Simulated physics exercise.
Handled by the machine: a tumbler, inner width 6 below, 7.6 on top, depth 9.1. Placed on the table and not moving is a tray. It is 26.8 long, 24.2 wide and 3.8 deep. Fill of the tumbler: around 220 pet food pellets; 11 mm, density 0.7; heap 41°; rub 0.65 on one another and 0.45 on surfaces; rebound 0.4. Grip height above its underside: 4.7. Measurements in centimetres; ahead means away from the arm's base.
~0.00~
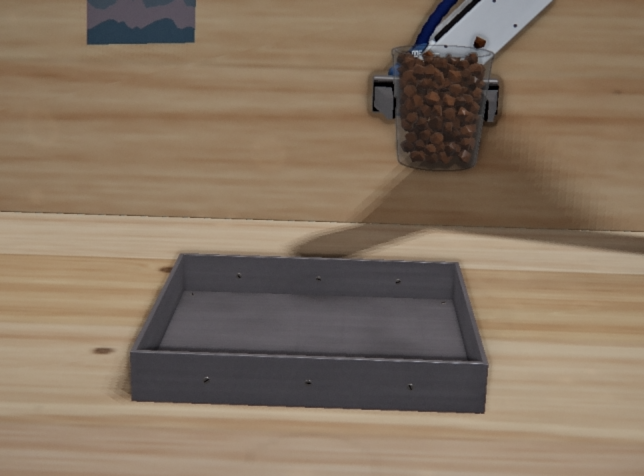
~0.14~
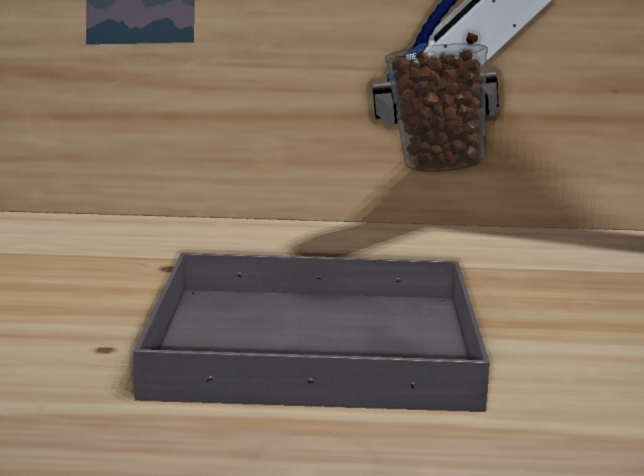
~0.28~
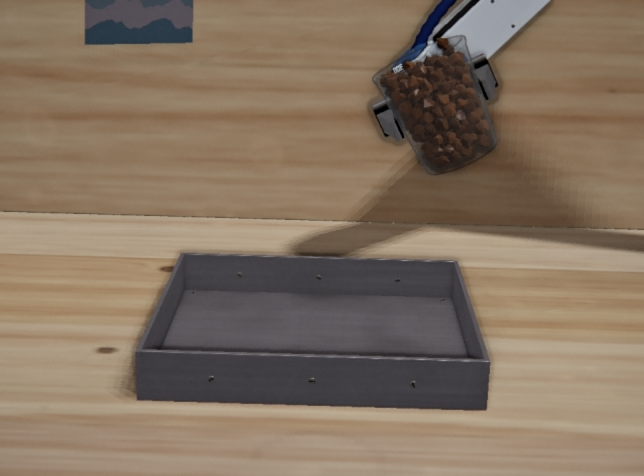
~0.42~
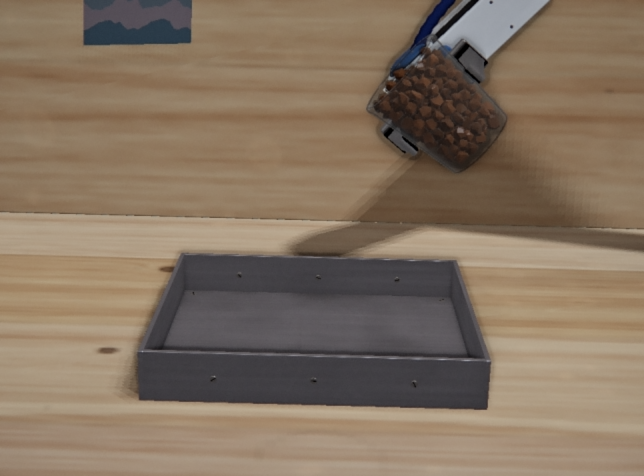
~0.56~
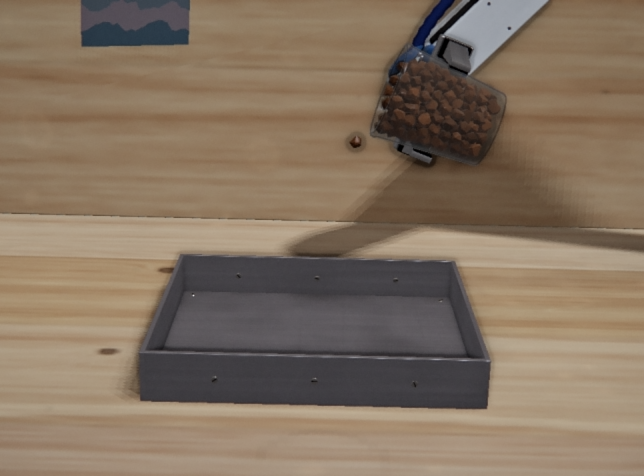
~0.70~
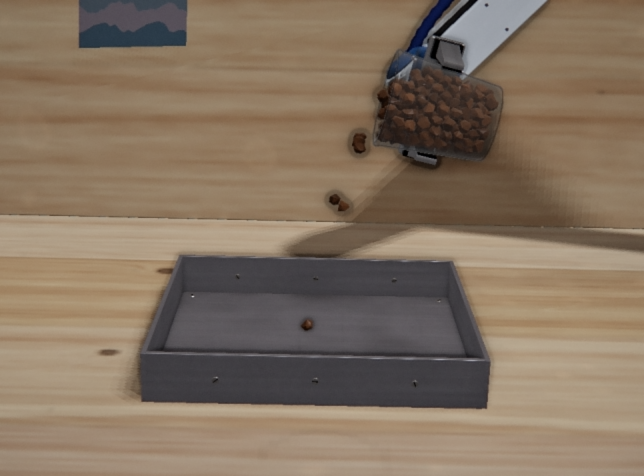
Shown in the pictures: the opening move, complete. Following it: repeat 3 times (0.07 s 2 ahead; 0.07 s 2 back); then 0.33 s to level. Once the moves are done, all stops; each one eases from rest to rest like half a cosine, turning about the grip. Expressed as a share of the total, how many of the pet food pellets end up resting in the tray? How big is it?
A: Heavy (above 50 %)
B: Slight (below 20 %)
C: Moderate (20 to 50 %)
Heavy (above 50 %).
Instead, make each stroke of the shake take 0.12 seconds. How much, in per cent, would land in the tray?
It would come to around 30 %.
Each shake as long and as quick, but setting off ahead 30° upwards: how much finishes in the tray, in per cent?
You'd expect near 75 percent of it there.
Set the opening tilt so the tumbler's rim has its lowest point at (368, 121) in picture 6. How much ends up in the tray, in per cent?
Estimate: About 30 per cent.
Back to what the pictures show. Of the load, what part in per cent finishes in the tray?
Roughly 60 %.
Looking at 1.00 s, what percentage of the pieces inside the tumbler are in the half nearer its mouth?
Close to 55 in a hundred.
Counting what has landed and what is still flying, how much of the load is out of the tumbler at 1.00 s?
Near 45 in a hundred parts have gone so far.
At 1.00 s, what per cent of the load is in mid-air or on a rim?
It amounts to roughly 16 in a hundred.
After 1.00 s, tilted 77° forward, highest piece 22 above the table; 119 in the tumbler, 66 in the tray, 36 in flight or on a rim.
After 1.30 s, tilted 33° forward, highest piece 24 above the table; 127 in the tray, 91 in the tumbler, 3 in flight or on a rim.
After 1.65 s, level, highest piece 24 above the table; 130 in the tray, 91 in the tumbler.
After 2.70 s, level, highest piece 24 above the table; 130 in the tray, 91 in the tumbler.
In the end, 130 in the tray, 91 in the tumbler. That is 59 % in the tray.
